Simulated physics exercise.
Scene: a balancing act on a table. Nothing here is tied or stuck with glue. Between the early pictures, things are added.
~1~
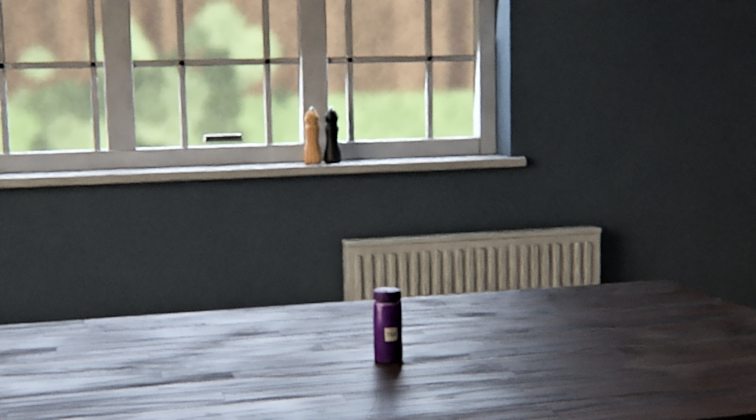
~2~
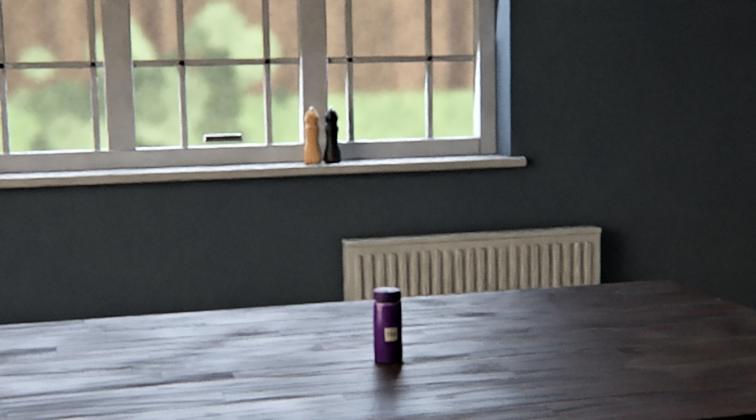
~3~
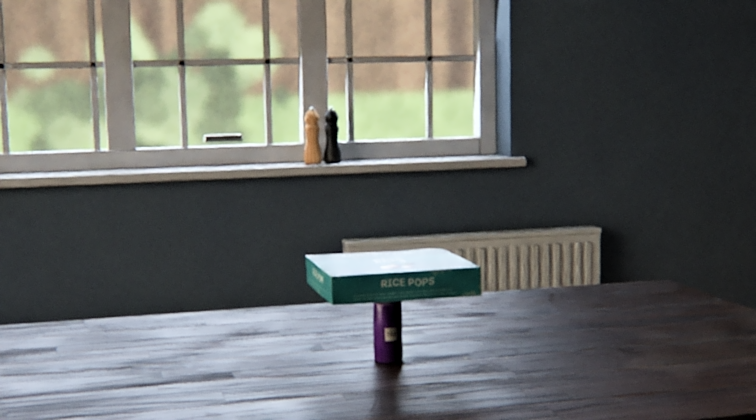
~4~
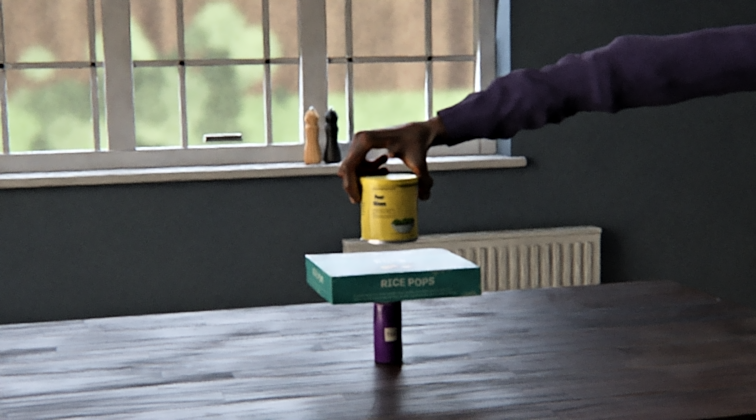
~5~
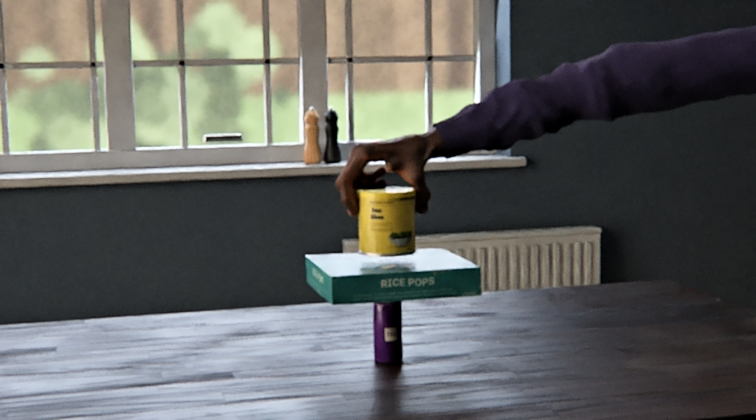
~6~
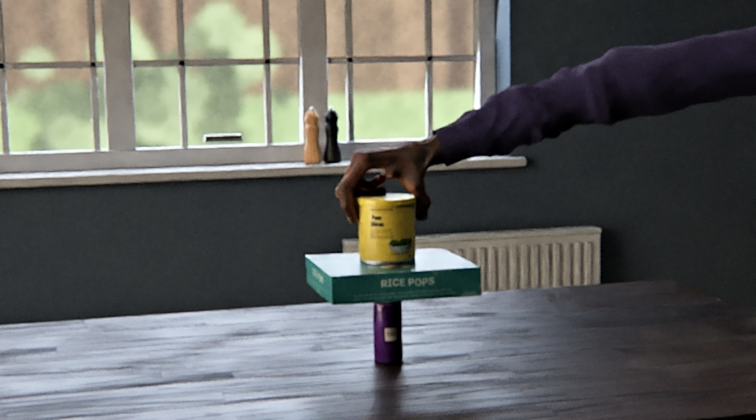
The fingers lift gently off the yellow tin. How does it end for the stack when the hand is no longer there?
The stack remains standing.
Then, 0.30 s after the last picture, nothing has stirred.
Then, 0.70 s after the last picture, yellow tin resting near (387, 229).
At rest, all 3 in place. Seen from the same camera at the end, yellow tin near (387, 229). The stack holds.
